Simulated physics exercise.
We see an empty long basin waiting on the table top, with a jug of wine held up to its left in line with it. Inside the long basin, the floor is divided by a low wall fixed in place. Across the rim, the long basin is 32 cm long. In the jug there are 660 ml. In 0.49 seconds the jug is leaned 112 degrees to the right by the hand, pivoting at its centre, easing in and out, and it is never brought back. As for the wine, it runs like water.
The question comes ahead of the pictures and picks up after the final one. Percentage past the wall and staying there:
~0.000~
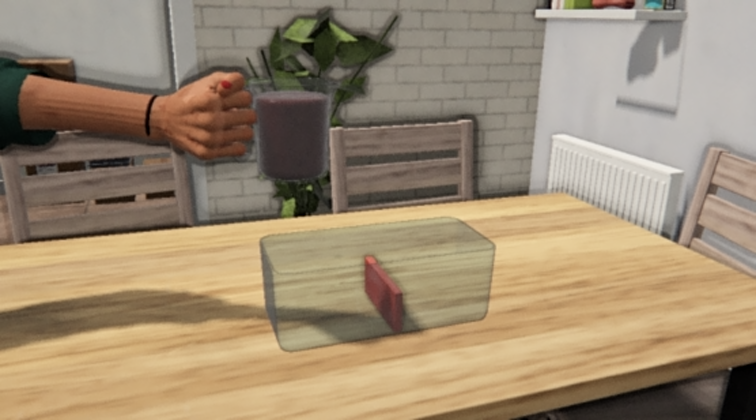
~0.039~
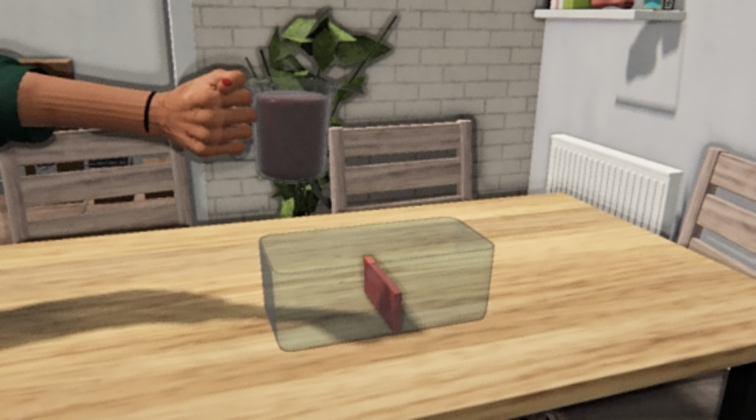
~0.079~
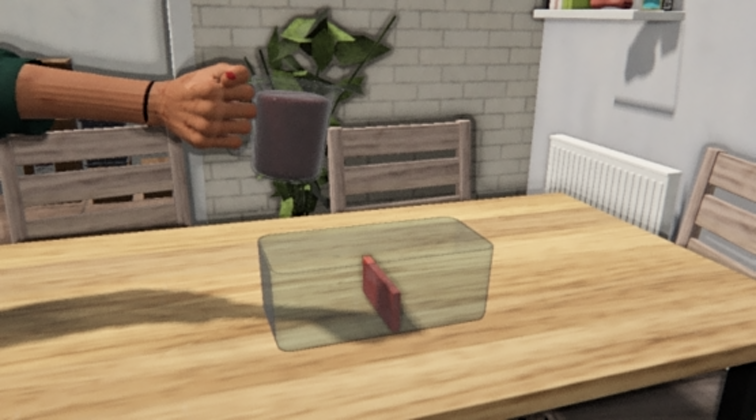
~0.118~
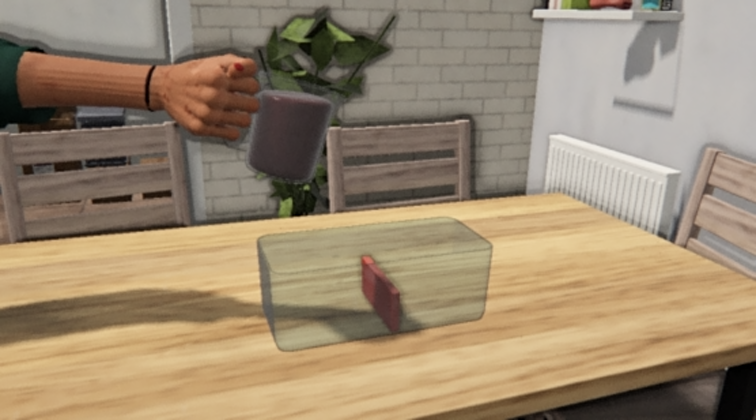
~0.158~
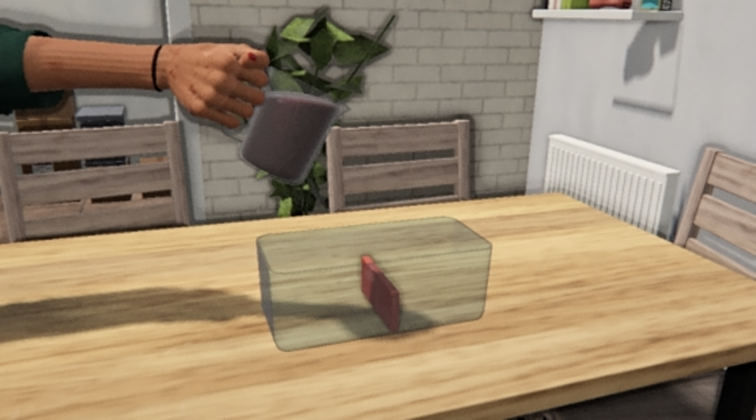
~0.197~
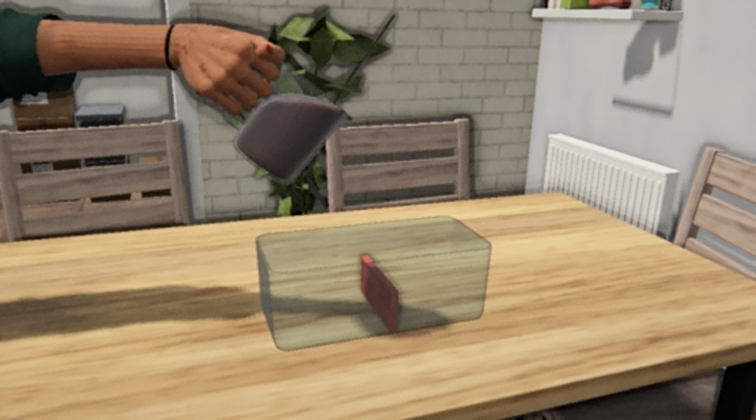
43 percent.
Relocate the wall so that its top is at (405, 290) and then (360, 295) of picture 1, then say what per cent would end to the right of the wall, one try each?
Some 15 in a hundred, then some 90 in a hundred.
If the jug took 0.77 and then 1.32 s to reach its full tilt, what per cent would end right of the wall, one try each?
In order, 55 and 70 per cent.
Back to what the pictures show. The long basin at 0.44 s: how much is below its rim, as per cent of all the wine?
Near 18 in a hundred.
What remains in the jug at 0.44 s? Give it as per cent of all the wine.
I'd estimate some 46 % remains.
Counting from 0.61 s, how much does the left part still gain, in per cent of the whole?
Around 16 in a hundred.
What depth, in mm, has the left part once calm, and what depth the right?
Some 16 mm on the left and 14 mm on the right.
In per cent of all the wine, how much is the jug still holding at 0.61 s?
9 per cent or thereabouts.
After 0.44 s the tilt is 109° and 47 per cent is still to pour, 1 is left of the wall and 16 right of it.
After 0.61 s the tilt is 112° and 9 per cent is still to pour, 37 is left of the wall and 35 right of it.
After 0.79 s the tilt is 112° and 0 per cent is still to pour, 50 is left of the wall and 42 right of it.
After 0.99 s the tilt is 112° and 0 per cent is still to pour, 53 is left of the wall and 43 right of it.
In the end 53 per cent lies left of the wall, 43 right of it and 4 outside.
